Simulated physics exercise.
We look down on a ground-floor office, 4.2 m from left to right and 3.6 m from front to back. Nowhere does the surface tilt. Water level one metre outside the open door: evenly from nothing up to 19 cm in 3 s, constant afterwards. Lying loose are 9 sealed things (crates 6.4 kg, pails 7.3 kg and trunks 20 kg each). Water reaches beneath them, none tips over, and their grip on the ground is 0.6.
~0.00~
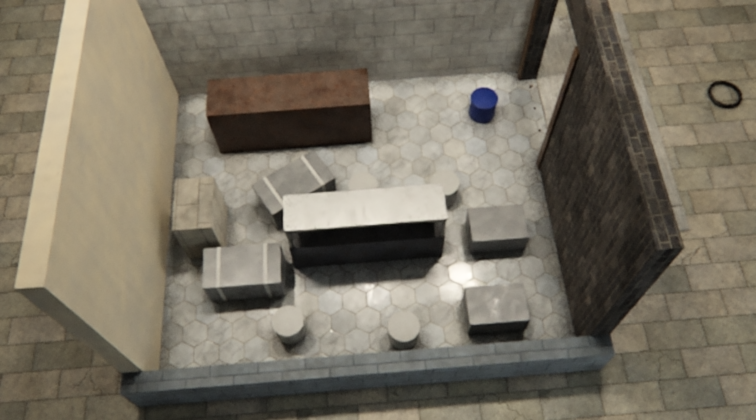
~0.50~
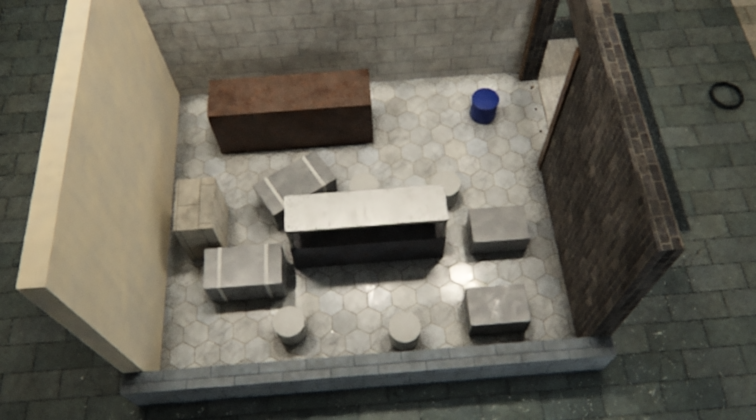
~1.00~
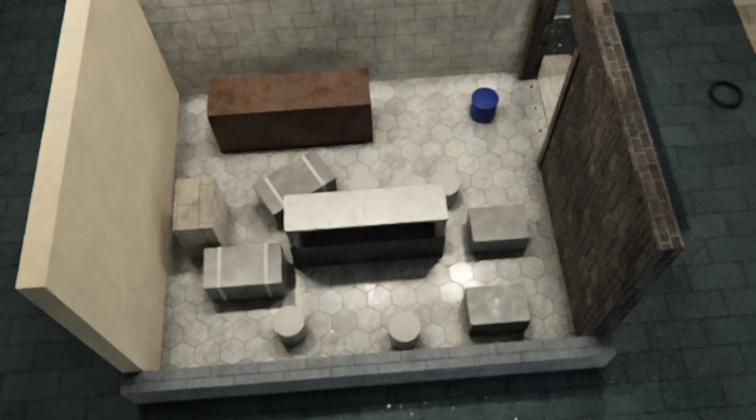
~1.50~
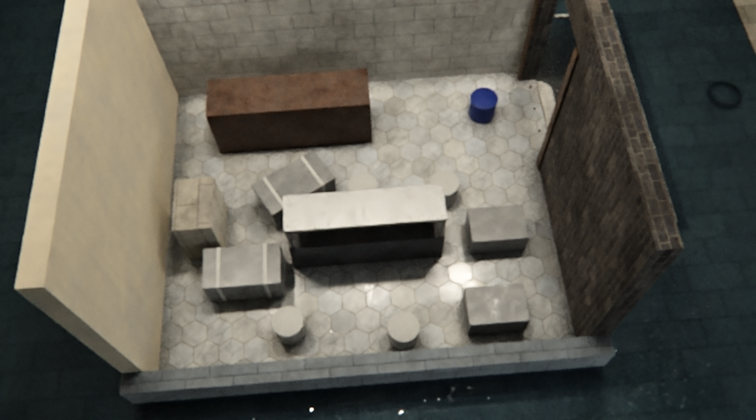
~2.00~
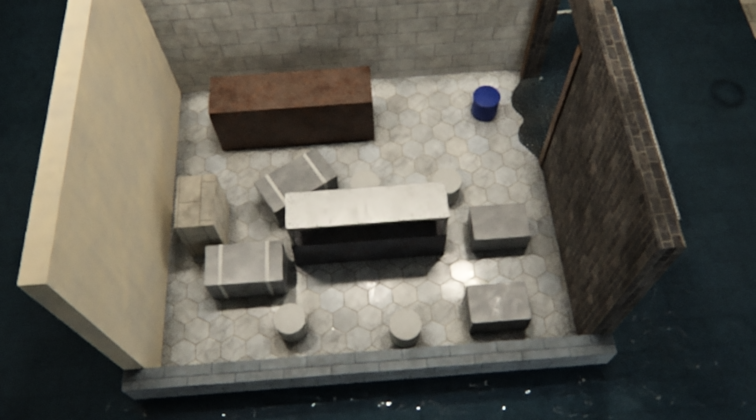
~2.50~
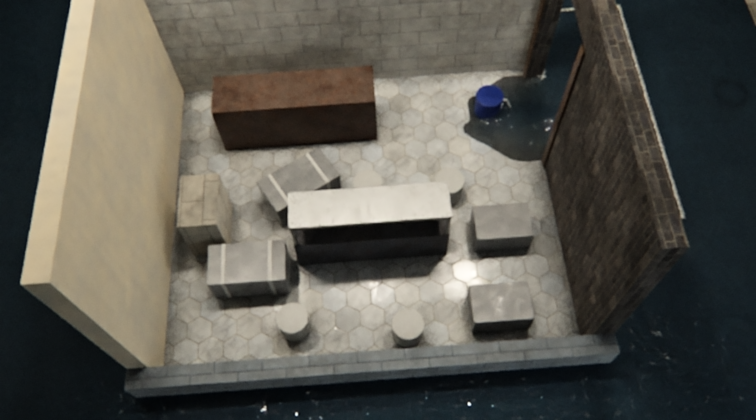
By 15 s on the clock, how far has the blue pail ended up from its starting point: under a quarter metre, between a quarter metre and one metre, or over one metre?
The blue pail ends up over one metre away.
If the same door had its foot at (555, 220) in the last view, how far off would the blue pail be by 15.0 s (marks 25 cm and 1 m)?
By then the blue pail has hardly changed position.
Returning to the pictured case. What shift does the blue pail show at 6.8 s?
Displacement near 250 cm.
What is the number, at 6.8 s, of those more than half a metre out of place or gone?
I get 2.
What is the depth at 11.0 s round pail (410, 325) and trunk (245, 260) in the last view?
6 and 7 cm.
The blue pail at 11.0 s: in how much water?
Close to 15 centimetres.
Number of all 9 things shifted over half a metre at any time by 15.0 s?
9.
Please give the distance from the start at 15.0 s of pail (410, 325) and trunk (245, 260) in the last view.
50 cm and 120 cm respectively.
After 3.5 s the blue pail is near (456, 94), 0.4 m from its start, aground; 0 afloat.
After 6.8 s the blue pail is near (297, 81), 2.3 m from its start, aground; 1 afloat.
After 11.0 s the blue pail is near (220, 145), 3.2 m from its start, afloat; 4 afloat.
After 15.0 s the blue pail is near (283, 141), 2.5 m from its start, afloat; 8 afloat.
